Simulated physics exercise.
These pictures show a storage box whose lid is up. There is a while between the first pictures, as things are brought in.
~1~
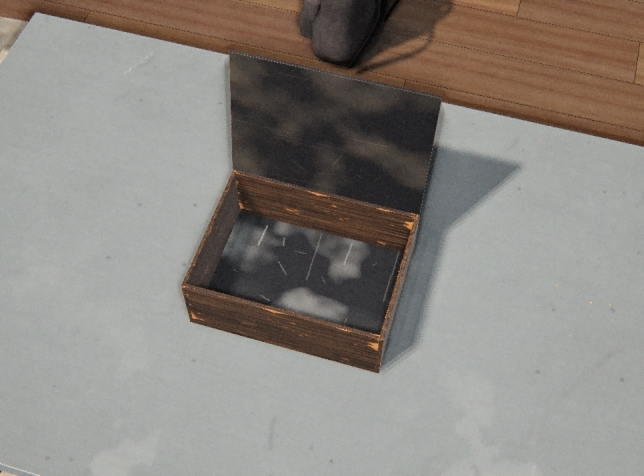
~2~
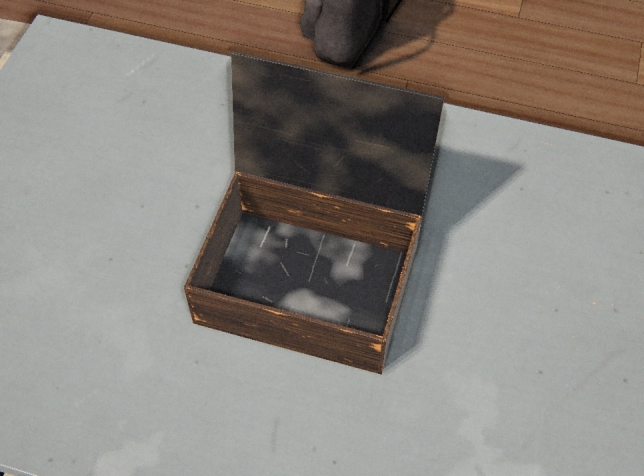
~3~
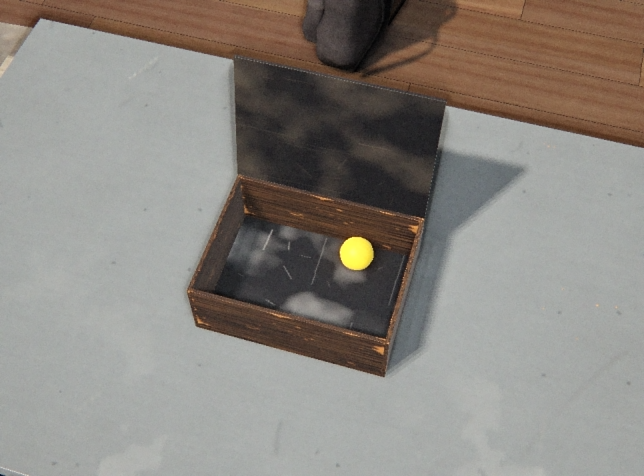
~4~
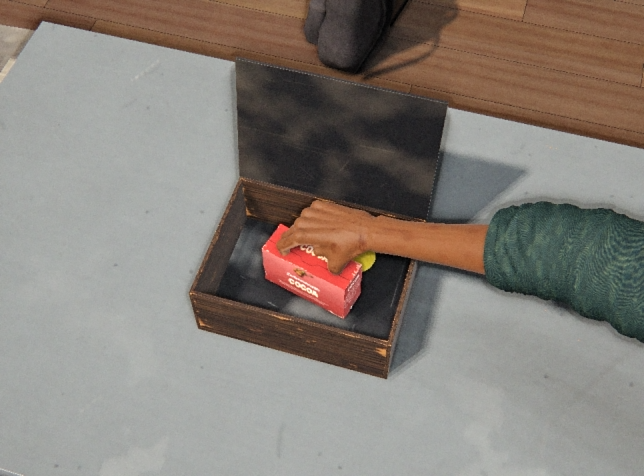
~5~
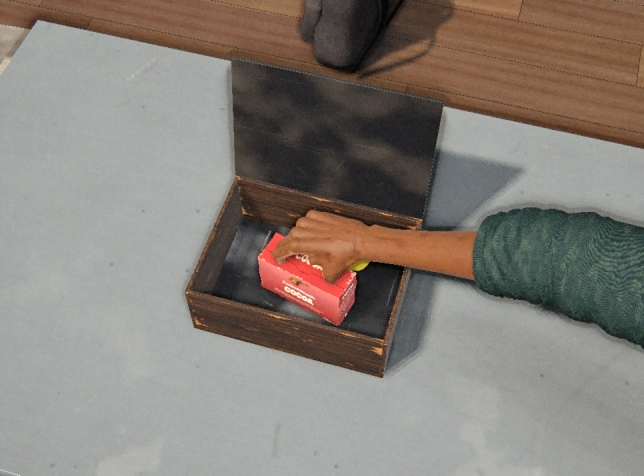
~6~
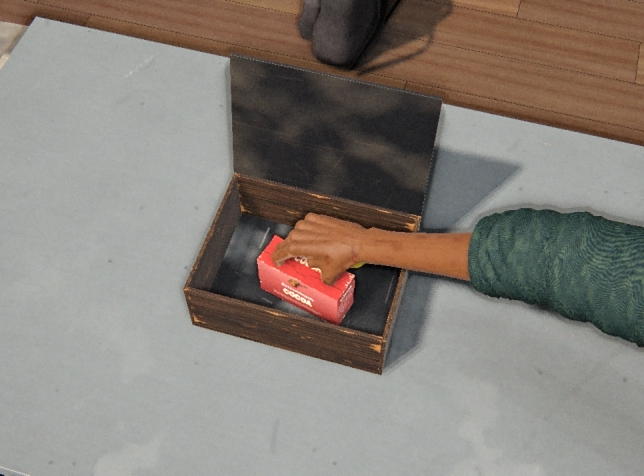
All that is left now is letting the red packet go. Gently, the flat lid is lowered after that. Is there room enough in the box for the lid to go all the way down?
Yes, there is room.
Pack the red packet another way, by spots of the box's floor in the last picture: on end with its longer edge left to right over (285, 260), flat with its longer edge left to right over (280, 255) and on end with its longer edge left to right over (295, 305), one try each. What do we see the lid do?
In order: Lid stays open, lid shuts, lid stays open.
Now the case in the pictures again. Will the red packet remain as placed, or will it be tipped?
In the end, the red packet keeps its orientation.
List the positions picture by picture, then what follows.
The last thing is not in view yet, in the first picture.
The last thing is not in view yet, in the second picture.
The last thing is not in view yet; yellow lemon (357, 254), in the third picture.
On its way; red packet (312, 272), in the fourth picture.
On its way; red packet (307, 280), in the fifth picture.
Put in, still held; red packet (306, 282), in the sixth picture.
Then, 1.20 s later than the last frame, lid starting down.
Then, 1.60 s later than the last frame, lid 57° above the rim.
Then, 1.80 s later than the last frame, lid 37° above the rim.
Then, 2.00 s later than the last frame, lid 13° above the rim.
When it is over, lid shut; both as before. End places, in pixels of the last picture, red packet near (306, 282).
